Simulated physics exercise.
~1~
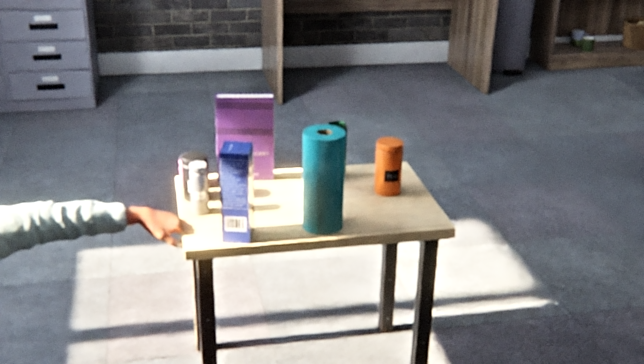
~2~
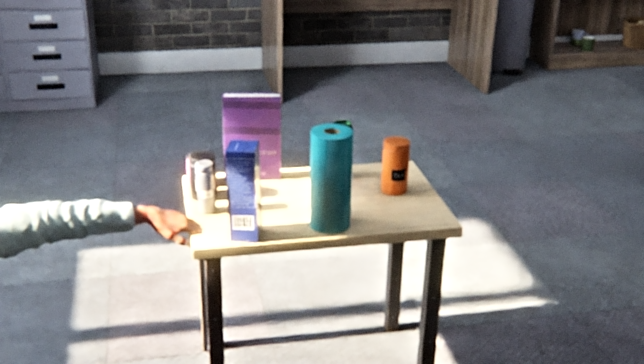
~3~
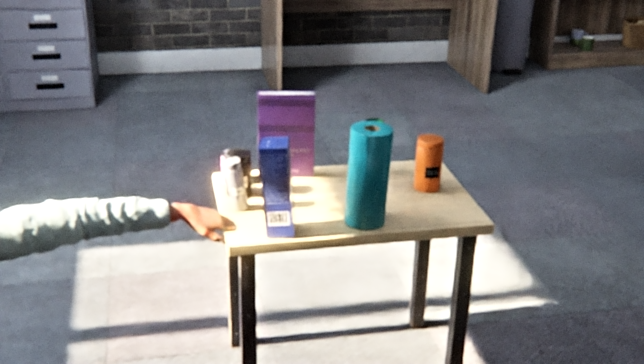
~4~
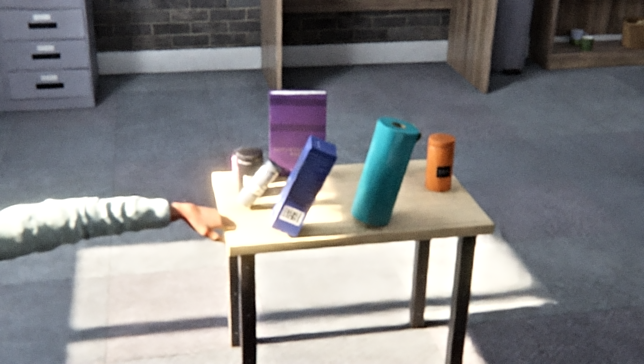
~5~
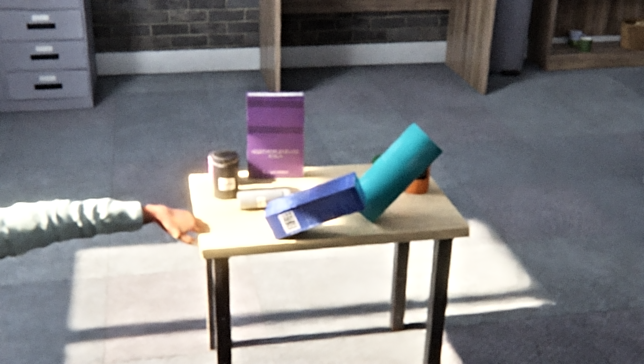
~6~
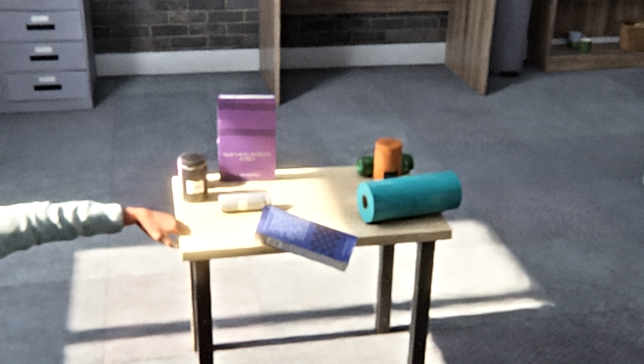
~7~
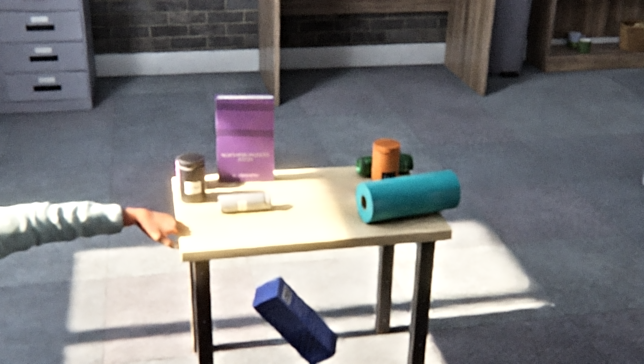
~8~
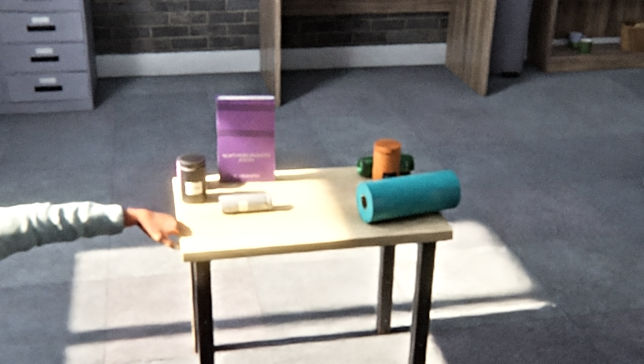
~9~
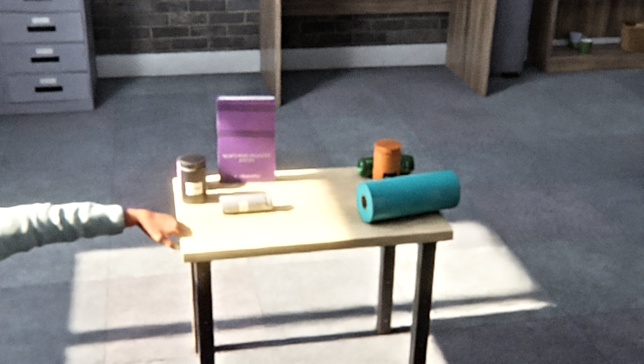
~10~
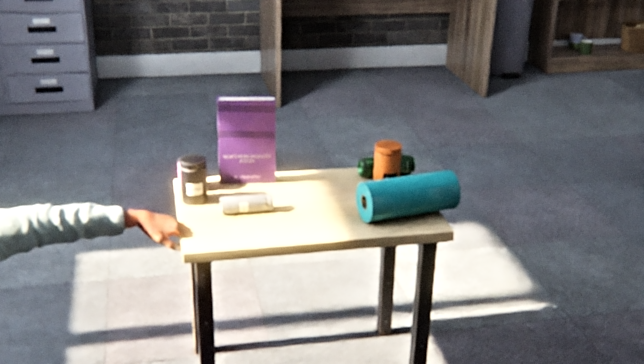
In a room with a grey floor, a hand at a small table's left edge moves with it as it shifts right and back; a blue carton topples and falls off the front, while a turquoise roll, grey shaker and green can end up lying on the tabletop.
